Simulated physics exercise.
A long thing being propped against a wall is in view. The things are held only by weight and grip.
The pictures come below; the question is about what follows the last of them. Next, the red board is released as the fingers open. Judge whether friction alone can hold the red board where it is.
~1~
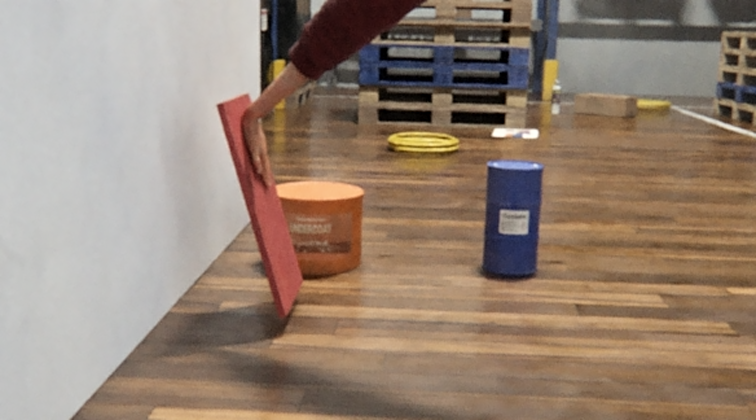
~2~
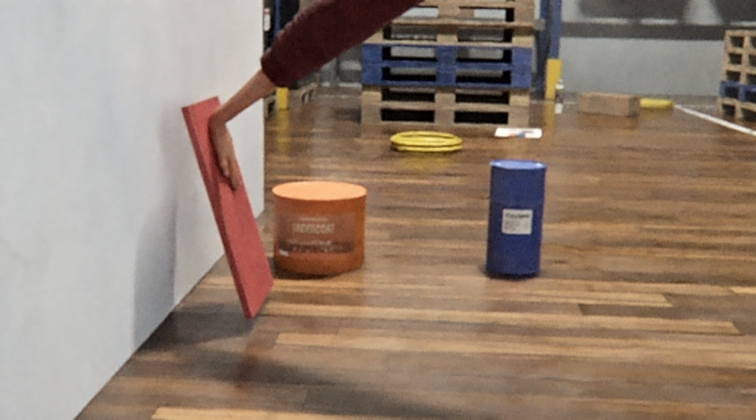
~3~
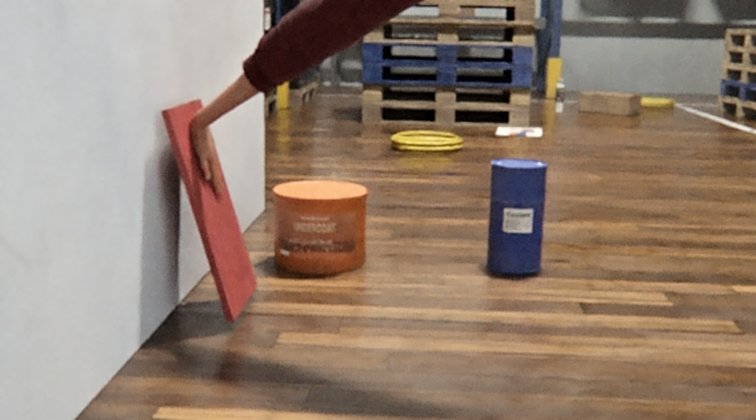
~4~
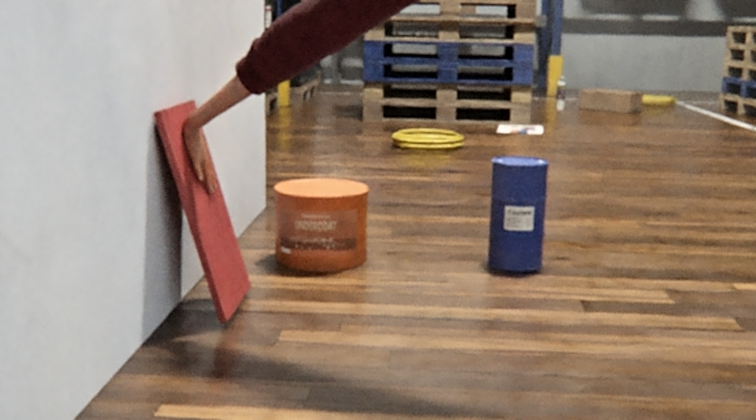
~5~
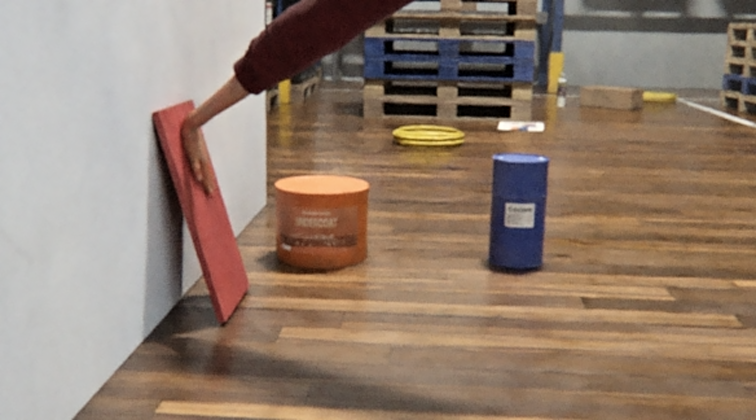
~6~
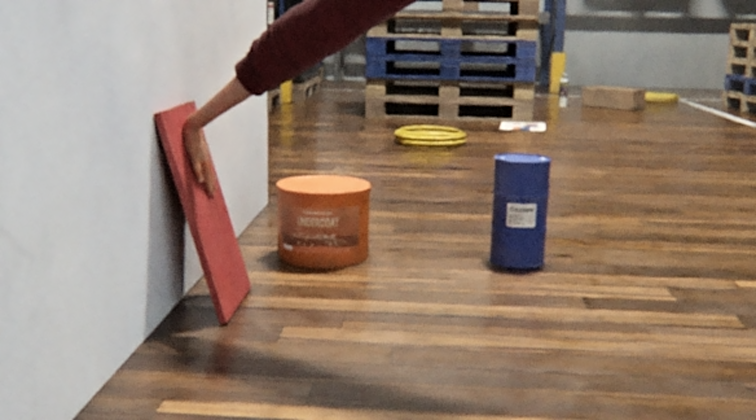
It stays motionless.
Then, 0.20 s after the last picture, nothing has stirred.
Then, 0.60 s after the last picture, red board resting near (206, 208).
At rest, all 3 in place. Seen from the same camera at the end, red board near (206, 208). The board remains leaning.
